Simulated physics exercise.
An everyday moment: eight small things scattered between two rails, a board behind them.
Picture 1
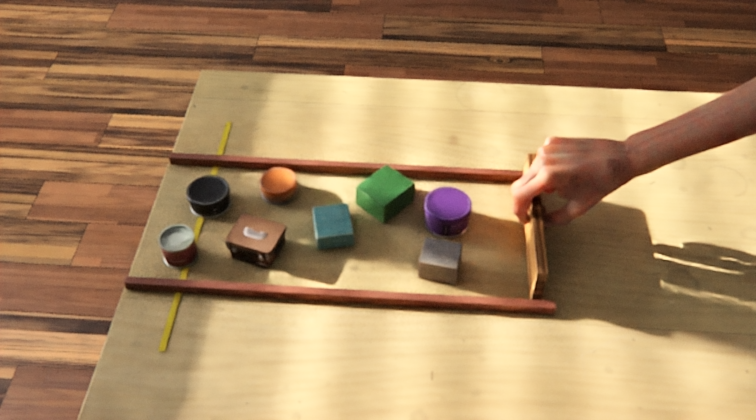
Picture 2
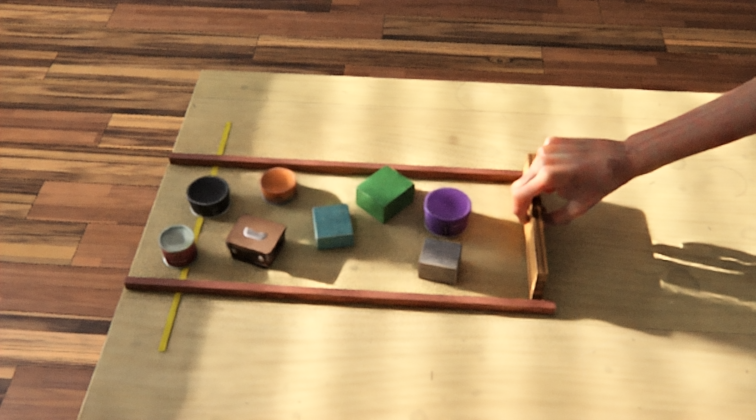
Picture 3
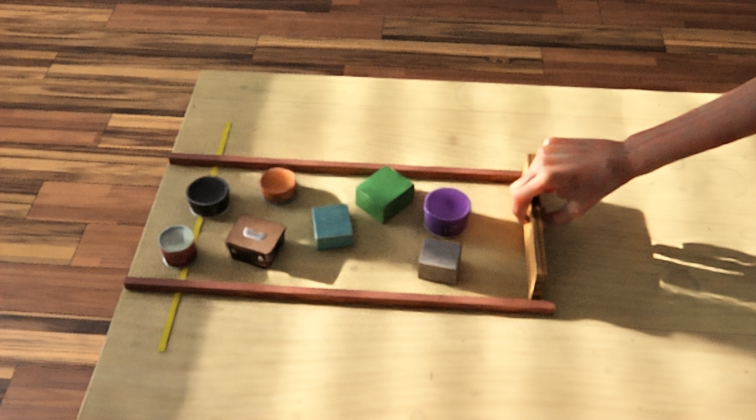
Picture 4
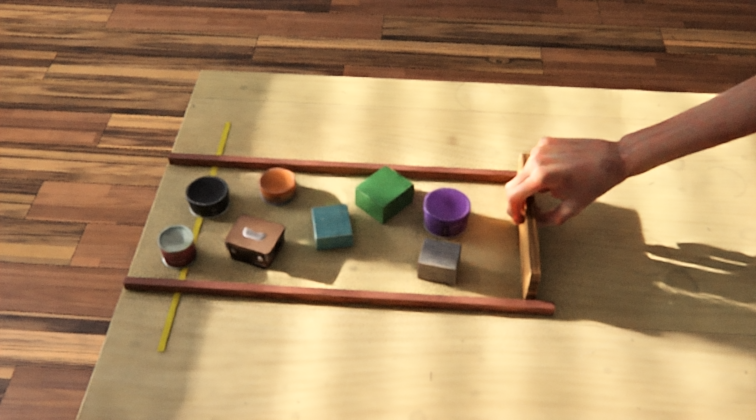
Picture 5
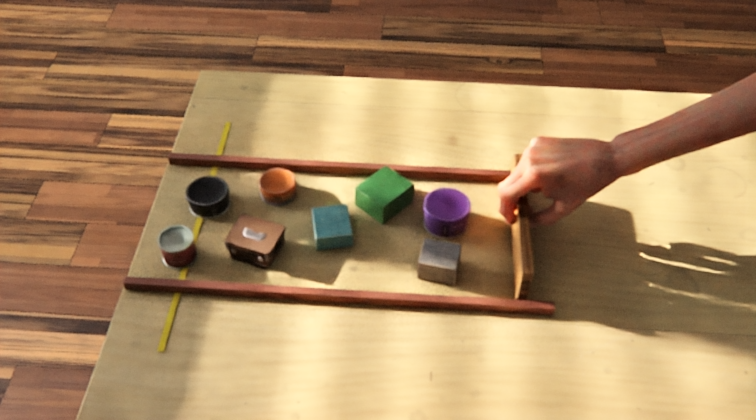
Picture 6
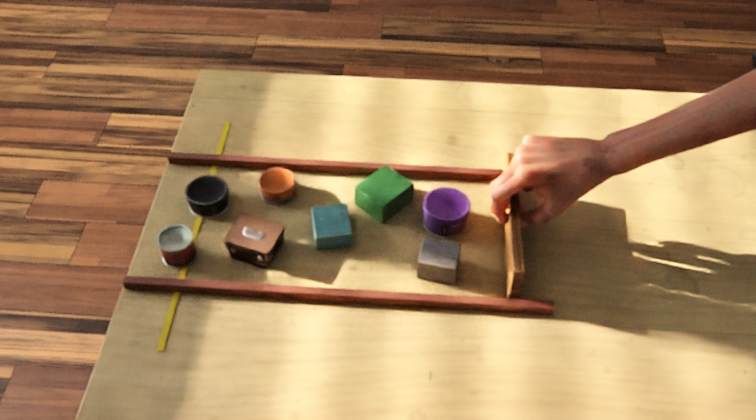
A hand reaching in from the right slides an upright wooden board slowly and slightly leftward between two reddish-brown rails on a pale wooden tabletop, seen from above at an angle over a striped wood floor. Eight small objects sit still: black, red and orange round pots, a brown case, teal and green blocks, a purple pot and a grey block. Yellow tape crosses the left end, untouched, and the camera stays practically steady.
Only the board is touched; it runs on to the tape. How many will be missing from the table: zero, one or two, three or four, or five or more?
Here the number that fall off is three or four.
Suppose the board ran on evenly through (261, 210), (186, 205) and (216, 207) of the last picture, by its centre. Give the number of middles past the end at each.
The counts: 0, 5 and 2.
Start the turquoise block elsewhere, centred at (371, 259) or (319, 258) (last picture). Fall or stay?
Place by place, it comes down; goes over.
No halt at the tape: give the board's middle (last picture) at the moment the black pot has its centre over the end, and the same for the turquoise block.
At (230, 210) for the black pot; at (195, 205) for the turquoise block.
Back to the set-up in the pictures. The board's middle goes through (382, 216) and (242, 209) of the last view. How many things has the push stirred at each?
First 4, then 8.
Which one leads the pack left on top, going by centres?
Foremost is the turquoise block.
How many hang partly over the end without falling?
That would be 1.
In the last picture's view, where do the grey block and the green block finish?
Near (168, 248) and (188, 170).
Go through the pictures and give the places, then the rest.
Red pot (179, 247); black pot (209, 197); brown case (257, 241); board (534, 225); tape (200, 222), in the first frame.
Black pot (209, 197); green block (385, 194), in the second frame.
Brown case (257, 241); purple pot (447, 213), in the third frame.
Red pot (178, 247); orange tin (278, 187), in the fourth frame.
Black pot (209, 198); board (520, 225), in the fifth frame.
Red pot (177, 247); black pot (208, 197); brown case (256, 241); board (512, 224); tape (198, 221), in the sixth frame.
Soon after, none off yet; red pot at rest near (177, 247); black pot at rest near (208, 197); brown case at rest near (256, 241).
Then, none off yet; red pot at rest near (177, 247); black pot at rest near (208, 197); brown case moved a little near (238, 247).
Further on, none off yet; red pot moved about its own width near (134, 245); black pot moved about its own width near (165, 205); brown case moved well along near (171, 260).
At rest, the number that fall off is three or four; fallen, orange tin, brown case, black pot and red pot.
